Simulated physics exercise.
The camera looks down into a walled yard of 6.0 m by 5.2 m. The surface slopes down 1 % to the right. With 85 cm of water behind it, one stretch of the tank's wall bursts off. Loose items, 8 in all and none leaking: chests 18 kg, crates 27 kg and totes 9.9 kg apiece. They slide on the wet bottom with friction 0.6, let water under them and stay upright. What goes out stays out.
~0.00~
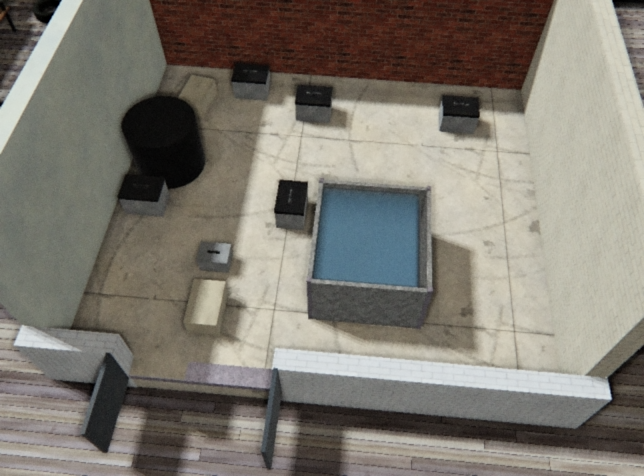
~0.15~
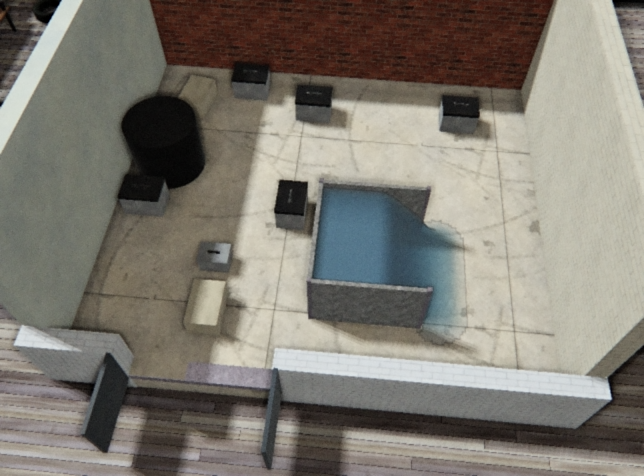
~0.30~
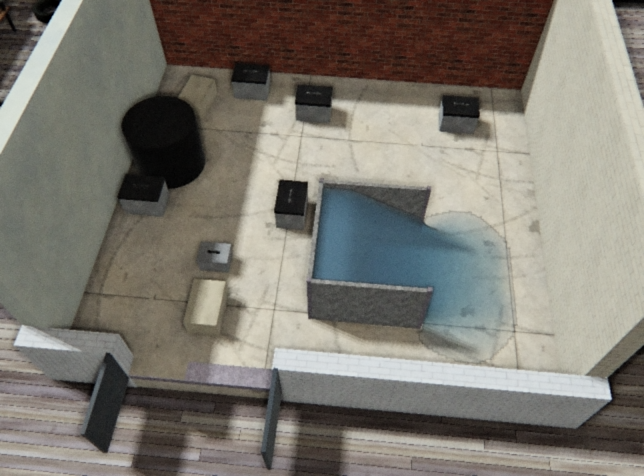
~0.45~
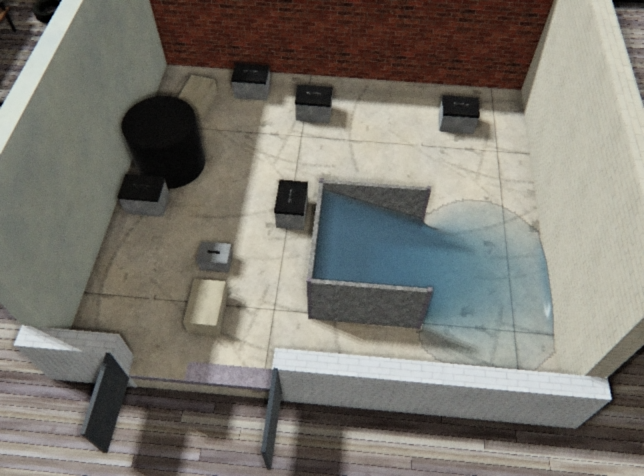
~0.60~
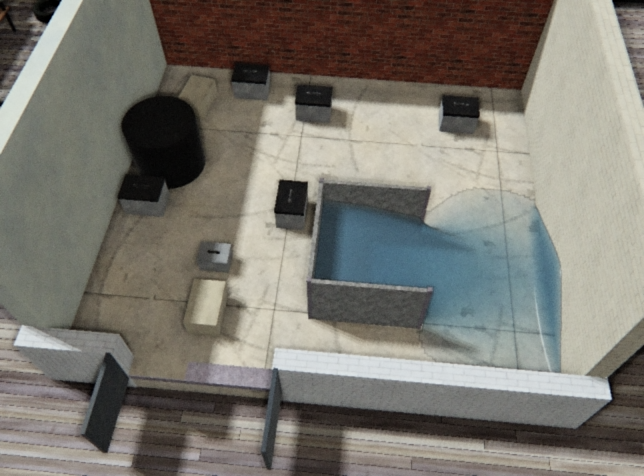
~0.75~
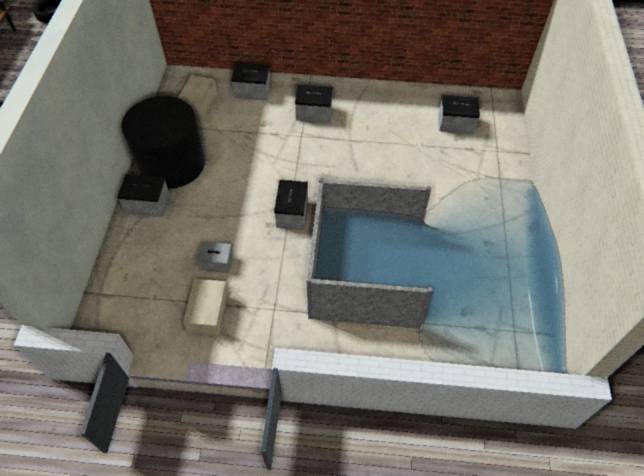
Water pours from the tank's open right side and spreads across the floor to the right wall.
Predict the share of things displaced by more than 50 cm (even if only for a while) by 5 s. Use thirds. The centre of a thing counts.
Share: Not even a third.
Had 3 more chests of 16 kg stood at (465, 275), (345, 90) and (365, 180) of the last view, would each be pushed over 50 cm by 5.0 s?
In that order: More, more, less.
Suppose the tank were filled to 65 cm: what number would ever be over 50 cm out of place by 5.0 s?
Then 1.
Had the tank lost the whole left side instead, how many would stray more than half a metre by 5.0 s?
In that case 4 of them.
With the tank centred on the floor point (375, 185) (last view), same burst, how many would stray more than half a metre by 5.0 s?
In that case 1 of them.
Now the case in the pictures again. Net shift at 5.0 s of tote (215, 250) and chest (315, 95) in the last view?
In turn: 0 cm, 10 cm.
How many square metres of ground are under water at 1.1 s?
Roughly 7.0 m2.
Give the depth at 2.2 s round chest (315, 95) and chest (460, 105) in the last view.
About 0 and 7 cm.
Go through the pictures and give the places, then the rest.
A chest at (314, 94) rests on the ground; a crate at (205, 302) rests on the ground; water covers 1.9 m2; 0 of 8 have shifted, in the first picture.
A chest at (314, 94), on the bottom; a crate at (205, 302), on the bottom; water covers 2.8 m2; 0 of 8 have shifted, in the second picture.
A chest at (314, 94) rests on the ground; a crate at (205, 302) rests on the ground; 4.2 m2 under water; 0 of 8 have shifted, in the third picture.
A chest at (314, 94) rests on the ground; a crate at (205, 302) rests on the ground; water covers 5.7 m2; 0 of 8 have shifted, in the fourth picture.
A chest at (314, 94) rests on the ground; a crate at (205, 302) rests on the ground; water covers 6.4 m2; 0 of 8 have shifted, in the fifth picture.
A chest at (314, 94), on the bottom; a crate at (205, 302) rests on the ground; water covers 6.7 m2; 0 of 8 have shifted, in the sixth picture.
After 1.1 s 0 of 8 are over 50 cm from their spots; 0 afloat.
After 2.2 s 0 of 8 are over 50 cm from their spots; 0 afloat.
After 3.5 s 1 of 8 are over 50 cm from their spots; 1 afloat.
After 5.0 s 1 of 8 are over 50 cm from their spots, and 1 have been at some point; 0 afloat.
